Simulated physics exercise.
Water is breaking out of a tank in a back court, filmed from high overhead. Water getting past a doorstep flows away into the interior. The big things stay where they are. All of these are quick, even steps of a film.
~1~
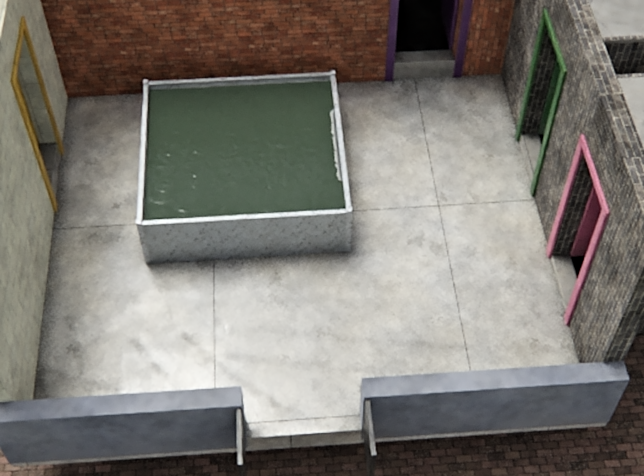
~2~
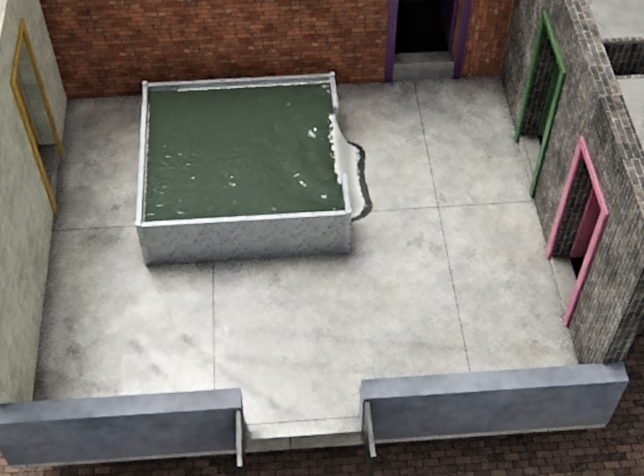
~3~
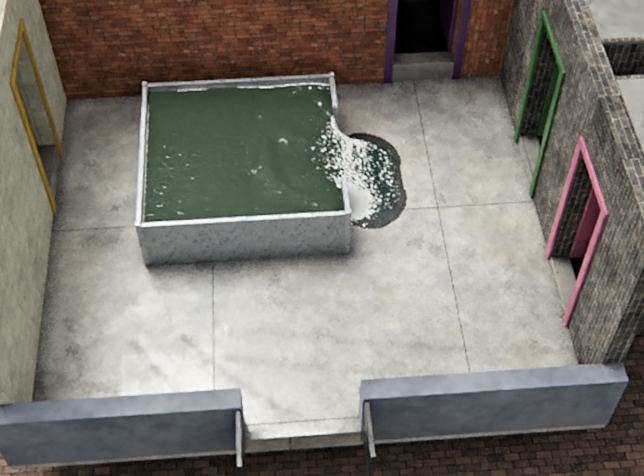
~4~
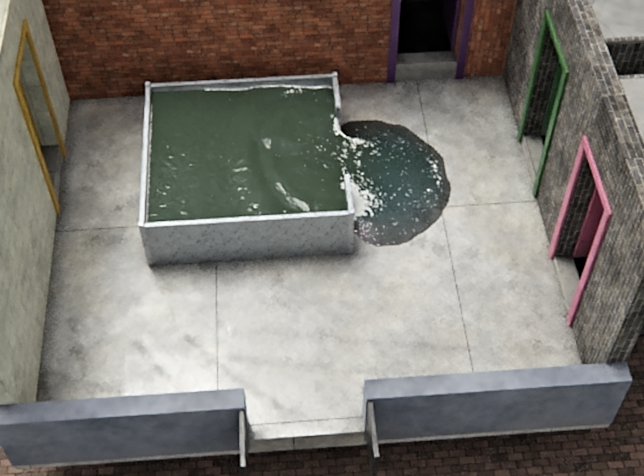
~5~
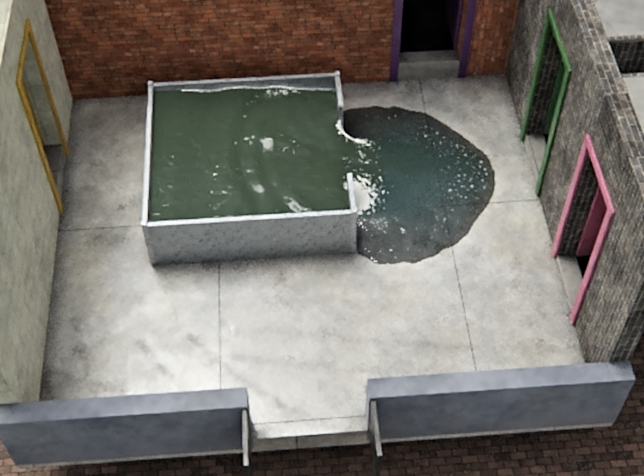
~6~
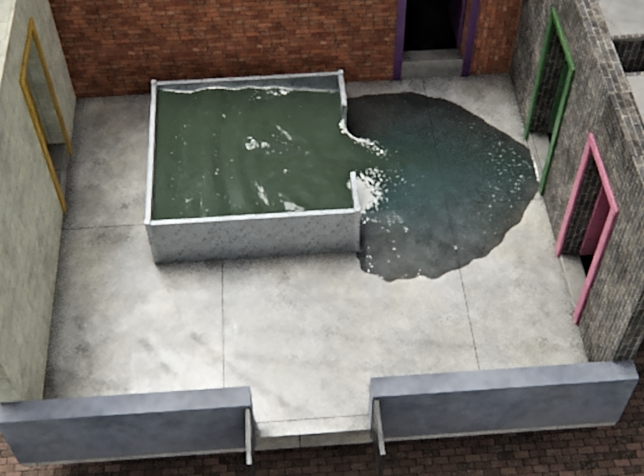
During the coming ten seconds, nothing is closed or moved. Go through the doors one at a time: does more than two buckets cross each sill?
Yellow door: Two buckets at most, green door: Over two buckets, pink door: Over two buckets, purple door: Two buckets at most.
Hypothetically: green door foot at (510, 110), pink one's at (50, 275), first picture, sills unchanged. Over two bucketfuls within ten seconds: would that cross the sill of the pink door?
Well, the pink door tops it.
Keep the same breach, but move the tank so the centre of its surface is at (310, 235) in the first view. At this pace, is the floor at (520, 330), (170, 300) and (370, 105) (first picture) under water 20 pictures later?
Well, in the order you listed them, they'd be reached by the flood, unreached and reached by the flood.
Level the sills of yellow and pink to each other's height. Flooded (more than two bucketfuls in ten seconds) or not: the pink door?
Well, the way I see it, the pink lets in less.
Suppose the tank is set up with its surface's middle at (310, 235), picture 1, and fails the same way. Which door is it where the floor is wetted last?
The yellow one comes last.
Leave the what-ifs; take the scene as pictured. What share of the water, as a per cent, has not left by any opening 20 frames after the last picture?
I'd put it near 92 %.
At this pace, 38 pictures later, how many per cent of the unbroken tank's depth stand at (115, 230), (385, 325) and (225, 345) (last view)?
Respectively near 0, 8 and 4 per cent.
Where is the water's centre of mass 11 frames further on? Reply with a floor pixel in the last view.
Centre point: Around (329, 183).
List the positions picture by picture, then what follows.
The first picture shows the water tank at (242, 148) is whole and still.
In the second picture, the front is at (359, 215), out from the gap at (337, 166).
In the third picture, the front is at (398, 206), out from the gap at (337, 169).
In the fourth picture, water pours out at (340, 169) and has run to (444, 193).
In the fifth picture, the front is at (489, 182), out from the gap at (342, 167).
In the sixth picture, water pours out at (346, 166) and has run to (537, 181).
A moment on, water covers 30 % of the floor; the yellow door not reached, the green door over two buckets in, the pink door wet at the sill, nothing in, the purple door wet at the sill, nothing in.
Next, water covers 35 % of the floor; the yellow door not reached, the green door far over two buckets in, the pink door over two buckets in, the purple door wet at the sill, nothing in.
Then, water covers 50 % of the floor; the yellow door not reached, the green door far over two buckets in, the pink door over two buckets in, the purple door wet at the sill, nothing in.
Later, water covers 90 % of the floor; the yellow door wet at the sill, nothing in, the green door far over two buckets in, the pink door far over two buckets in, the purple door wet at the sill, nothing in.
In the end, water covers 95 % of the floor; the yellow door wet at the sill, nothing in, the green door far over two buckets in, the pink door far over two buckets in, the purple door wet at the sill, nothing in.
